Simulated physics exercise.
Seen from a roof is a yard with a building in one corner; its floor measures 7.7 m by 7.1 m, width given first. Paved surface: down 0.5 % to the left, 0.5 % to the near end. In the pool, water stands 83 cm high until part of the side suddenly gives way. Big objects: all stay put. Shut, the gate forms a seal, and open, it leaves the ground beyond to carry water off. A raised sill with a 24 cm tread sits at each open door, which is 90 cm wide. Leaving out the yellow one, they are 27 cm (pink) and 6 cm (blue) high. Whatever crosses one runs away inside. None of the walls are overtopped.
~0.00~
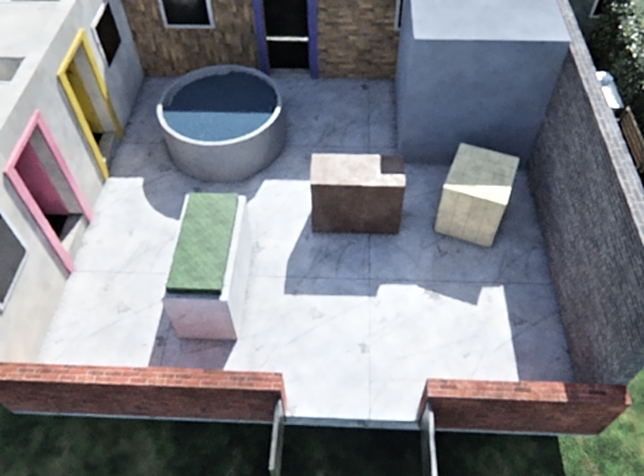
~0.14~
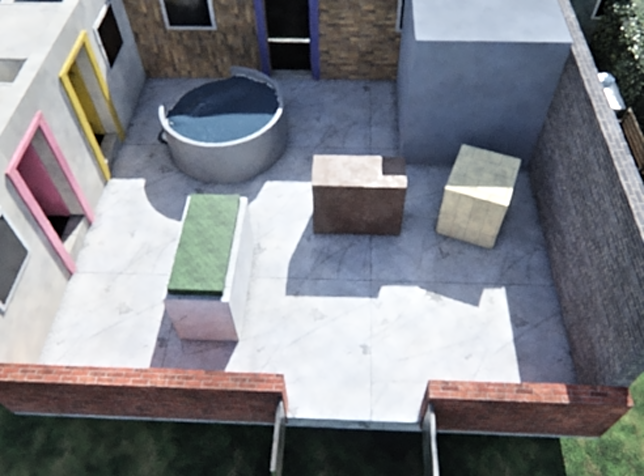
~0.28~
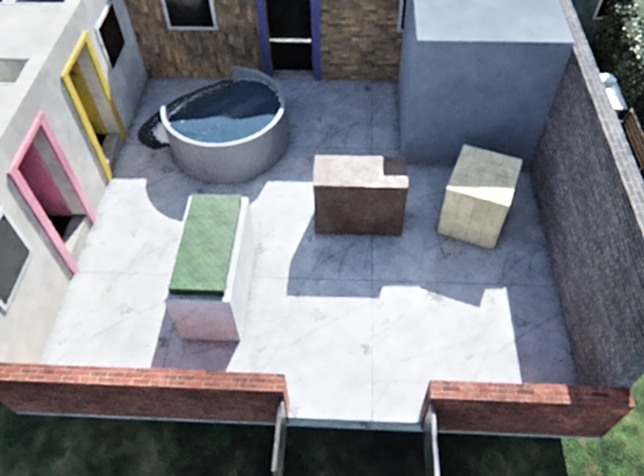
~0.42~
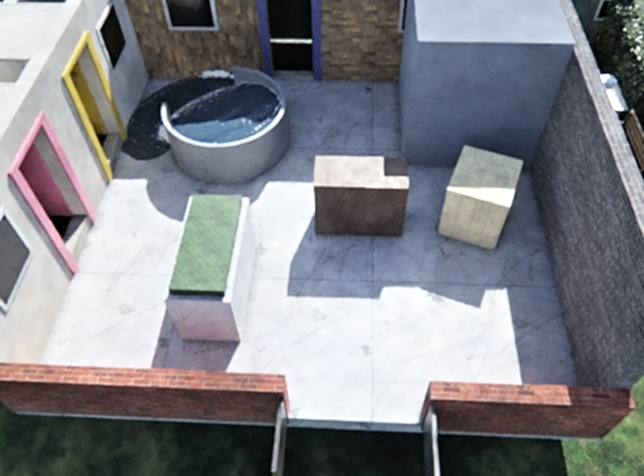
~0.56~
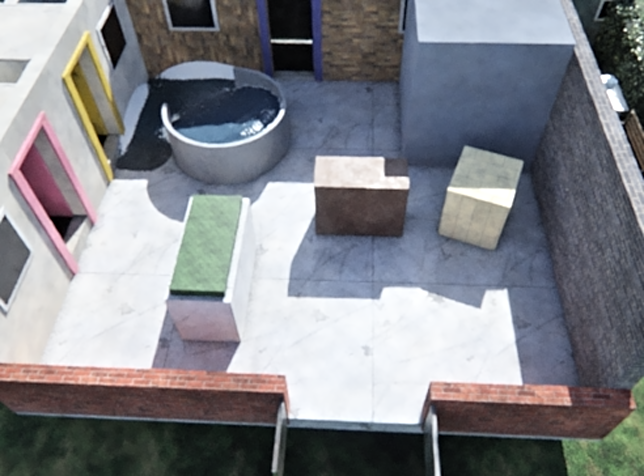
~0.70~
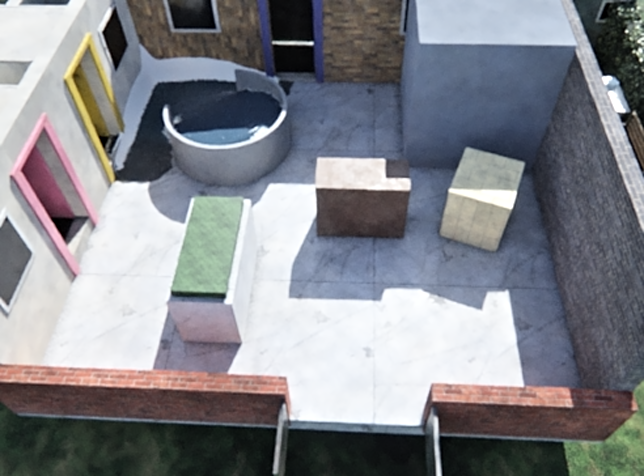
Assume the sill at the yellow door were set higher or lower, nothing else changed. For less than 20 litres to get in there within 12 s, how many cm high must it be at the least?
Roughly 18 cm.
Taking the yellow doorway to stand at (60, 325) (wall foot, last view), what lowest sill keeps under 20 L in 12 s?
12.0 cm.
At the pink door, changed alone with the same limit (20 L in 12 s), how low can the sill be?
The pink door needs around 9.5 cm.
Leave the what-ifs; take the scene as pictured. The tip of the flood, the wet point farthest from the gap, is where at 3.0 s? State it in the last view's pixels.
At about (41, 367).
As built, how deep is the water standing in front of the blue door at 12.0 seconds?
It comes to about 3.0 centimetres deep.
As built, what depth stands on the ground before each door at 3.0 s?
Depth at yellow 23 cm, at pink 7 cm, at blue 12 cm.
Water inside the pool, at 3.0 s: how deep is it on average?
Average depth: Approx. 25 cm.
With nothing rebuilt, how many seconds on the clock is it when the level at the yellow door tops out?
I'd say near 2.4 seconds.
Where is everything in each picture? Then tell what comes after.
Still water, 83 cm deep, in the pool at (221, 106); the yellow door at (96, 116) is dry, in the first frame.
Water pours out on the far side and has run 0.3 m, to a hidden place; about 8 cm deep outside, 83 cm at the back, in the second frame.
The front is at a hidden place, 0.8 m from the gap on the far side; 1.5 m2 of floor is wet, 83 cm left at the back, in the third frame.
The front is at (138, 107), 1.3 m from the gap on the far side; 3.3 m2 of floor is wet, 80 cm left at the back, in the fourth frame.
The gap is on the far side, the front 1.8 m out at (149, 80); the back of the pool holds 71 cm, in the fifth frame.
Water pours out on the far side and has run 1.8 m, to (151, 80); about 14 cm deep outside, 63 cm at the back; water is at the yellow door at (103, 120), in the sixth frame.
After 1.4 s water covers 15 % of the floor, deepest (70 cm) near (151, 82); 12 cm at the yellow door, 1 litre in over its 24 cm sill.
After 3.0 s water covers 40 % of the floor, deepest (29 cm) near (176, 133); 23 cm at the yellow door, 2 litres in over its 24 cm sill.
After 12.0 s water covers 100 % of the floor, deepest (14 cm) near (46, 356); 9 cm at the yellow door, 3 litres in over its 24 cm sill.
At the yellow door as built, the water arrived by 0.6 s and peaked near 23 cm at 2.4 s.
Run again over the same 12 s with other heights there, 26 litres in over 16.5 cm, 6 litres over 22 cm. The limit of 20 litres is kept from about 18 cm up.
